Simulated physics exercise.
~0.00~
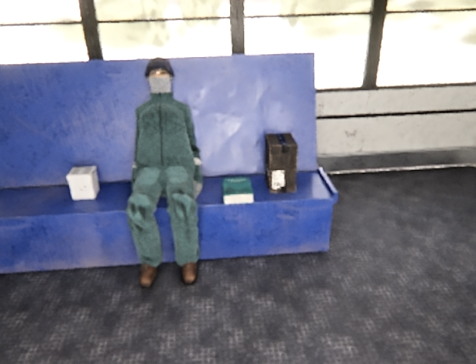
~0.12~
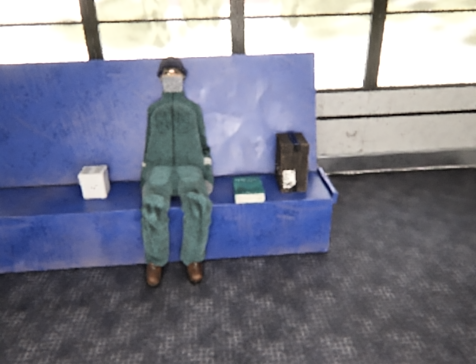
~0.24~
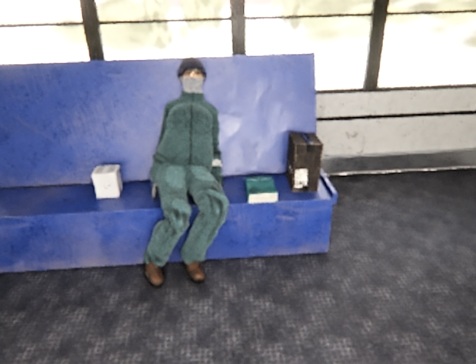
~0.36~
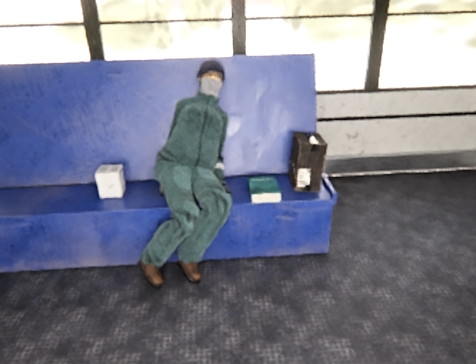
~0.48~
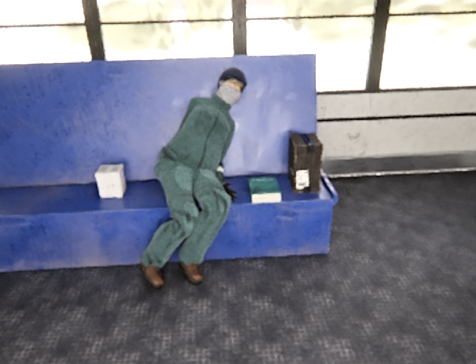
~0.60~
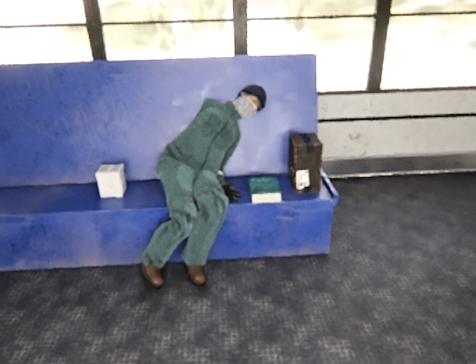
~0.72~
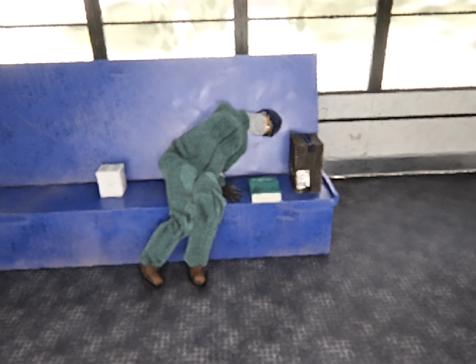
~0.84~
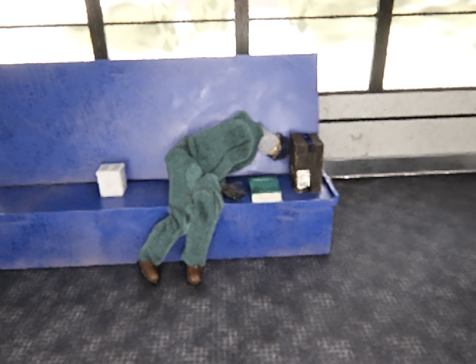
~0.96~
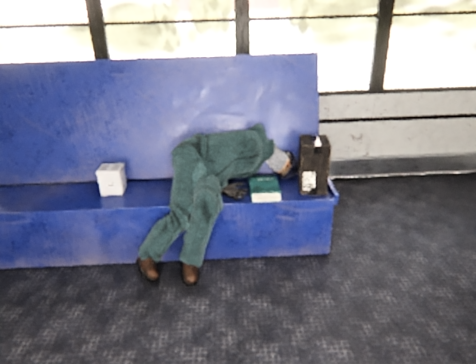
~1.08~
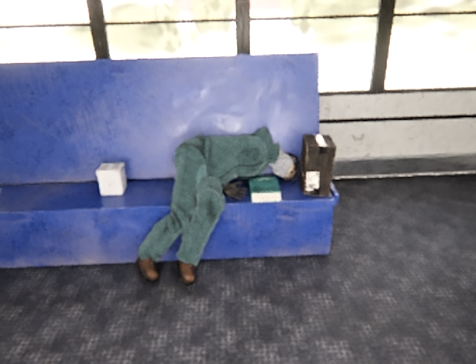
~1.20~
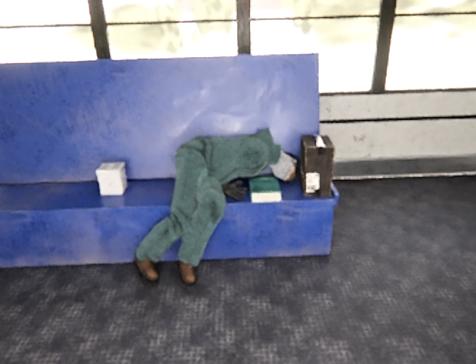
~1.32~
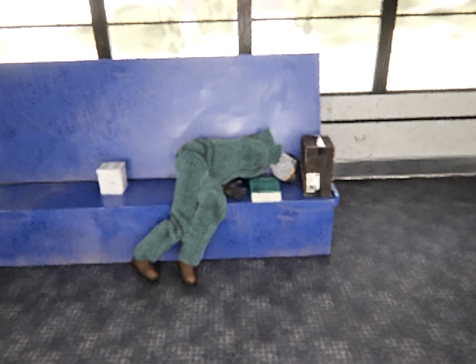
At first, a masked figure in a dark cap and green clothes sits upright on a long blue bench, with a white tub to the left and a teal folder and black pack to the right. As the view drifts slightly, the figure begins to tilt to the right. The upper body sags further, the head dropping toward the black pack. The head comes down beside it, and the pack shifts slightly right but stays upright. Finally the sleeper lies slumped sideways over the seat, hips still on it, with all three items still aboard.
